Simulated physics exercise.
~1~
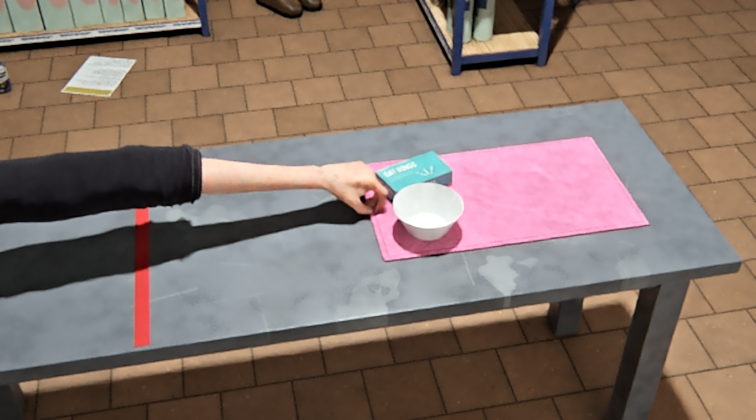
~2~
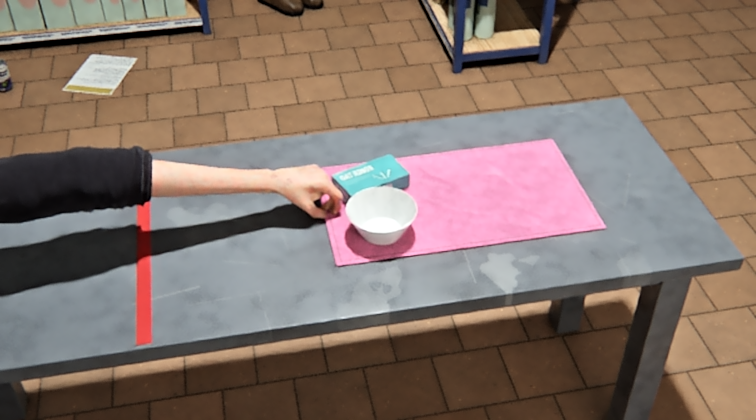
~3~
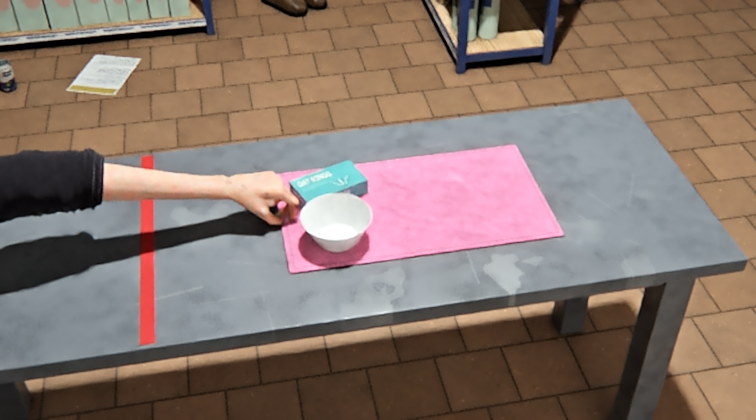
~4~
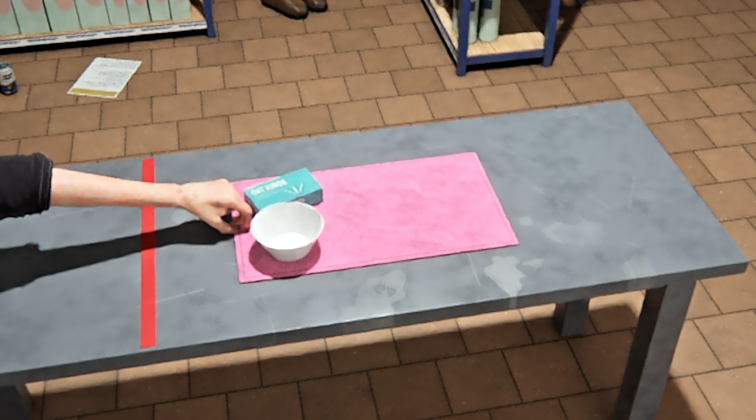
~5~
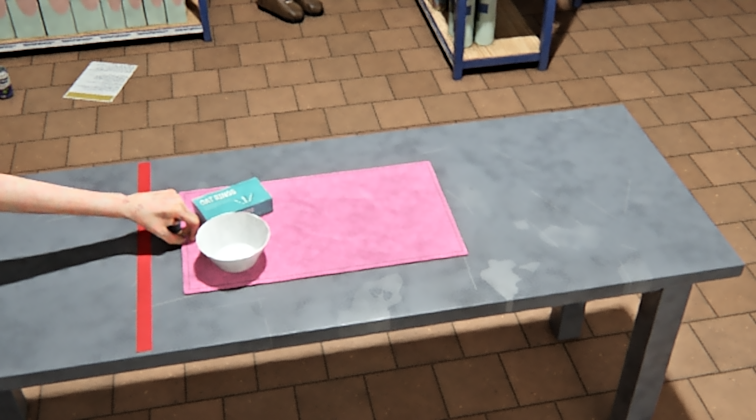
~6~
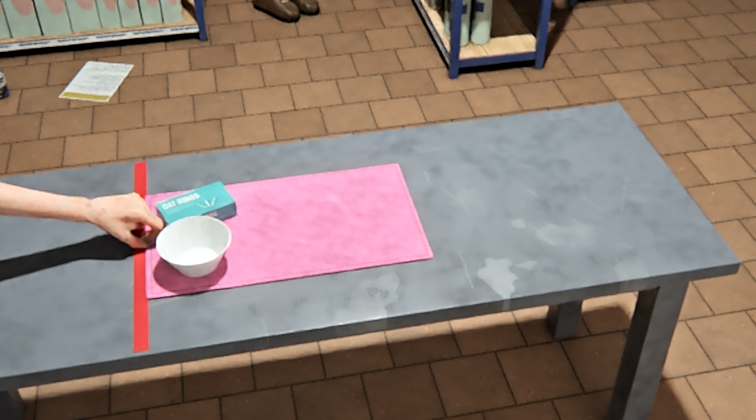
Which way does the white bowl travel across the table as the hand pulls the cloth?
The white bowl moves to the left, riding along on the pink cloth.
On a grey table, a hand pulling a pink cloth left to a red tape line, the white bowl and turquoise packet staying aboard.
